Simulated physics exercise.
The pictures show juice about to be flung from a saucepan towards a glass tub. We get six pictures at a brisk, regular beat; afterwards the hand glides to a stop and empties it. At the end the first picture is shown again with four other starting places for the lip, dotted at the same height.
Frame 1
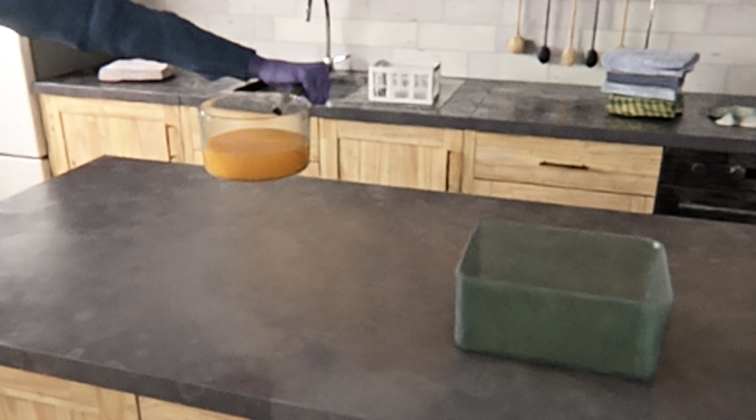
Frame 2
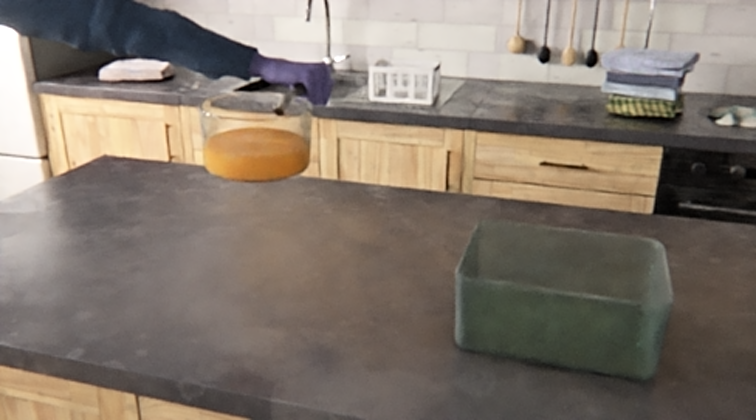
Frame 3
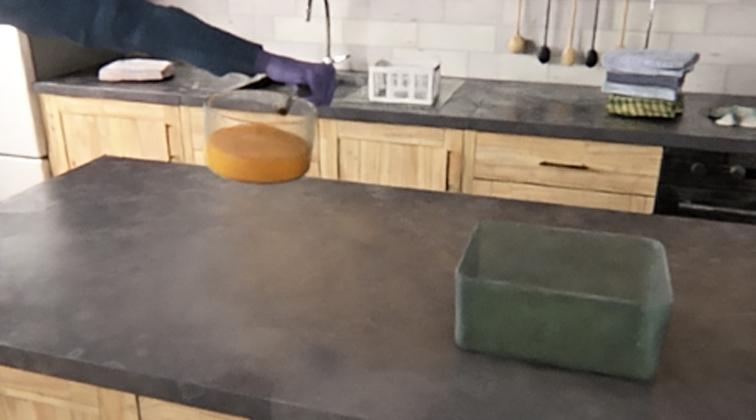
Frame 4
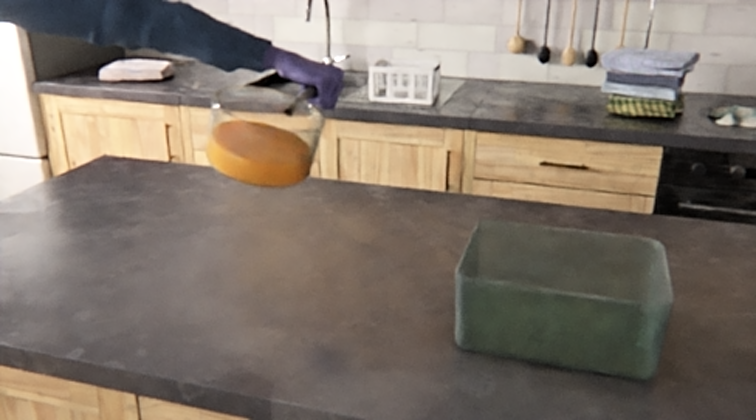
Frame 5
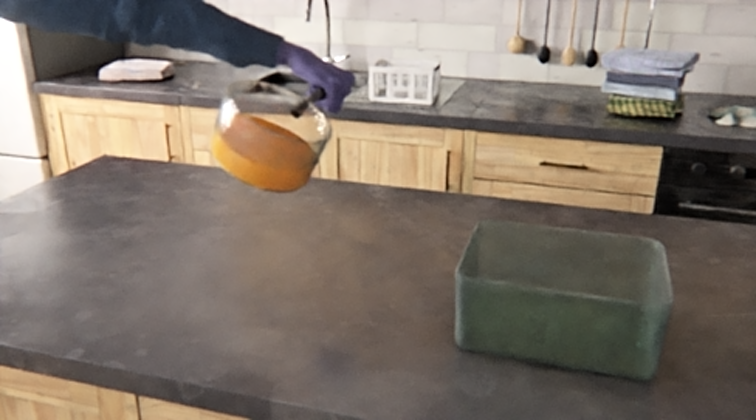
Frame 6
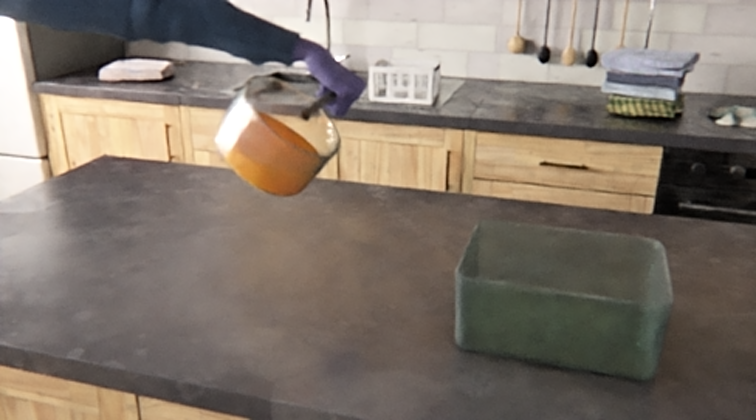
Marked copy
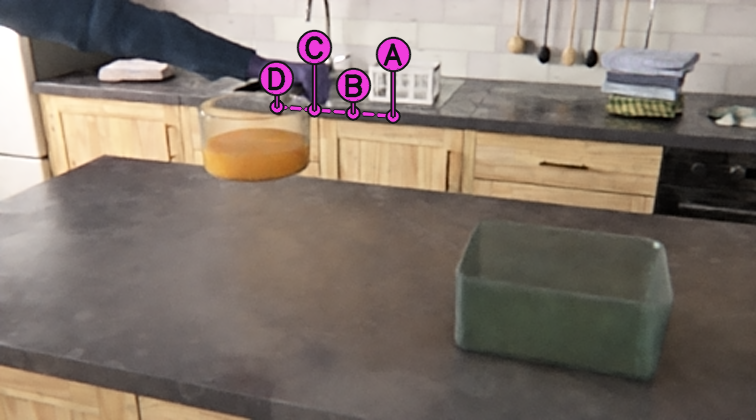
A purple-gloved hand held a clear pot of orange juice above a dark kitchen counter, level at first, then steadily tilted it to the right, while a green glass tub sat still.
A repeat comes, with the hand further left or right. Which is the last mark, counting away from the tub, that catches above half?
Go for B.
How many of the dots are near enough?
Two of the four.
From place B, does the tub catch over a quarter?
Yes, clearly.
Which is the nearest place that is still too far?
It is C.
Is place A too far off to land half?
No, not at all.
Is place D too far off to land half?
Yes.
On the marked copy, A at (393, 116); B at (353, 113); C at (314, 109); D at (276, 106).
Choosing A, about 76 % lands in the tub, 4 % falls short and 21 % goes beside or beyond.
Choosing B, about 70 % lands in the tub, 21 % falls short and 9 % goes beside or beyond.
Choosing C, about 14 % lands in the tub, 81 % falls short and 4 % goes beside or beyond.
Choosing D, about 0 % lands in the tub, 97 % falls short and 3 % goes beside or beyond.
